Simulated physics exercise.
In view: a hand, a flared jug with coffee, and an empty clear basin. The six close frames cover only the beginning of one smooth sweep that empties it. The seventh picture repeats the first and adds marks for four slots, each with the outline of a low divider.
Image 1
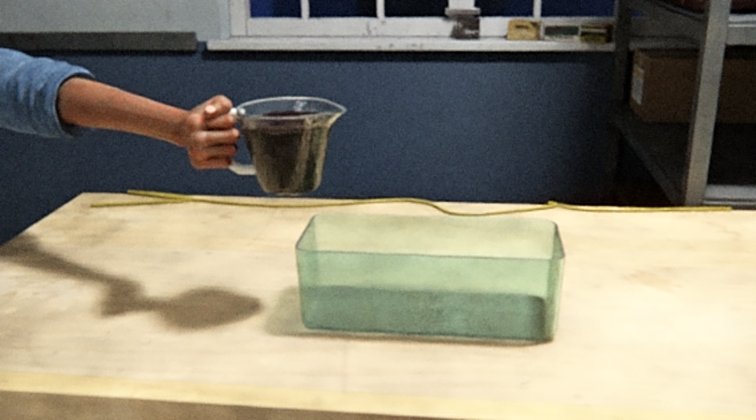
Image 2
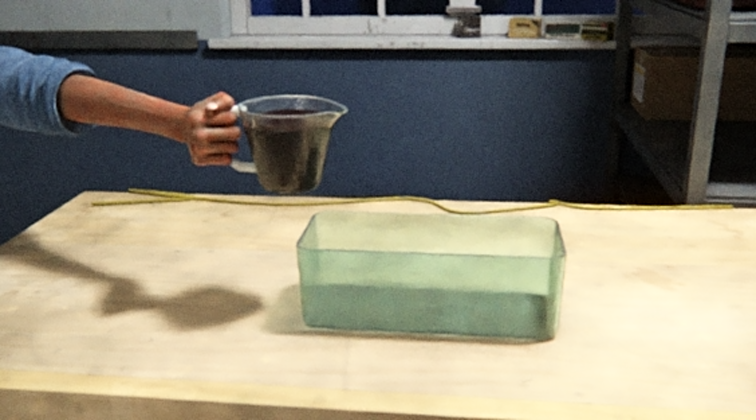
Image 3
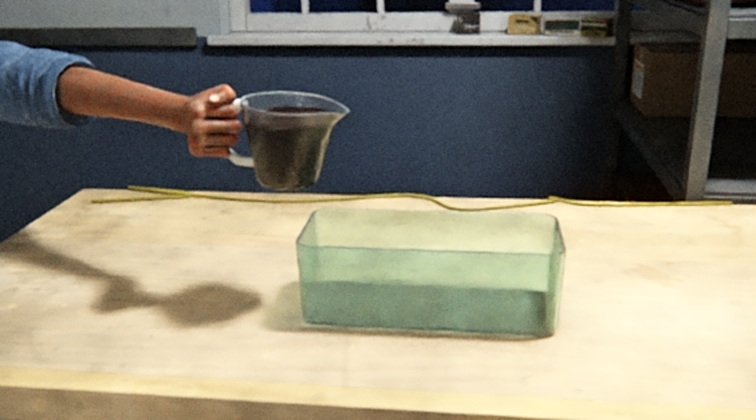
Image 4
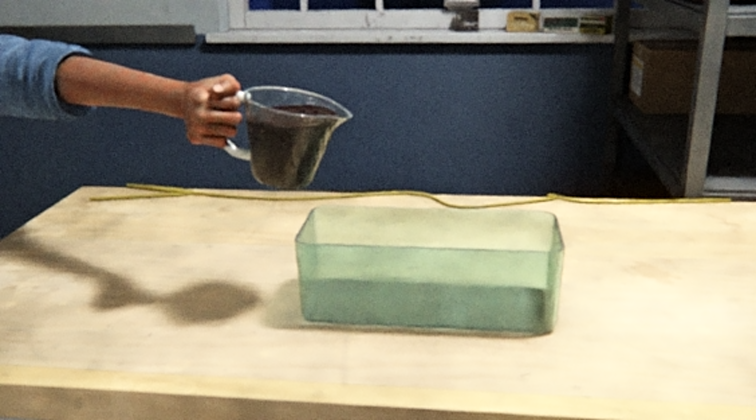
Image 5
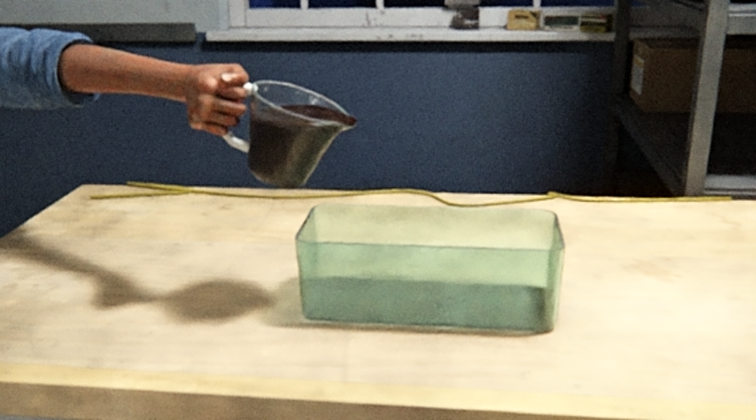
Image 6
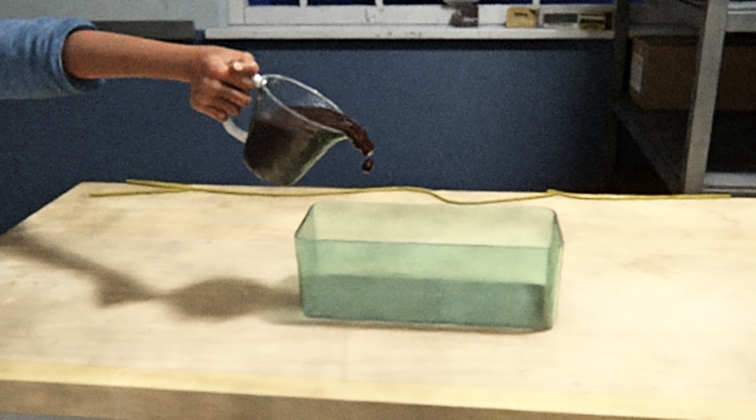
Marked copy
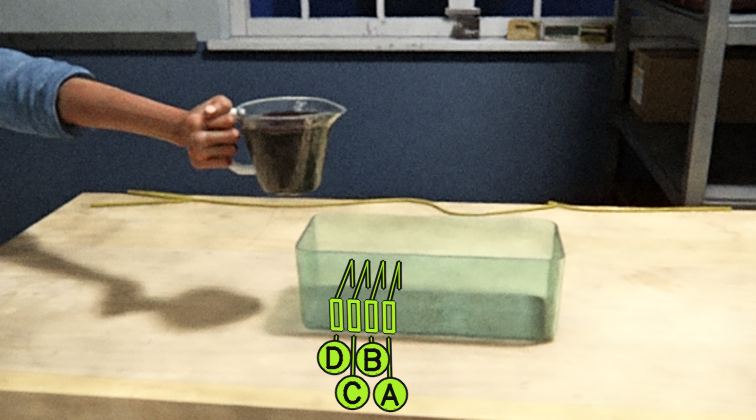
On a wooden table against a blue wall, a clear basin sits empty while a hand at left holds a flared glass jug of dark liquid upright, then gradually tilts it rightward until the liquid runs over the lip.
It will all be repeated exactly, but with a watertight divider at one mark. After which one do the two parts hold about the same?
A works best here.
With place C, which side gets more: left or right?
The right side.
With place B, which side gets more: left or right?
The right side.
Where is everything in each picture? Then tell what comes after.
Upright, lip at (344, 111); basin from (302, 326) to (557, 338); nothing has left yet.
Upright, lip at (346, 110); nothing has left yet.
Tipped about 6°, lip at (348, 112); nothing has left yet.
Tipped about 12°, lip at (350, 116); nothing has left yet.
Tipped about 21°, lip at (354, 125); coffee is over the lip, down to (354, 125).
Tipped about 32°, lip at (355, 135); coffee is over the lip, down to (367, 168).
On the marked copy, A at (388, 338); B at (371, 337); C at (353, 336); D at (336, 335).
With A, about 51 % ends left of the wall and 48 % right of it.
With B, about 24 % ends left of the wall and 75 % right of it.
With C, about 10 % ends left of the wall and 90 % right of it.
With D, about 4 % ends left of the wall and 96 % right of it.
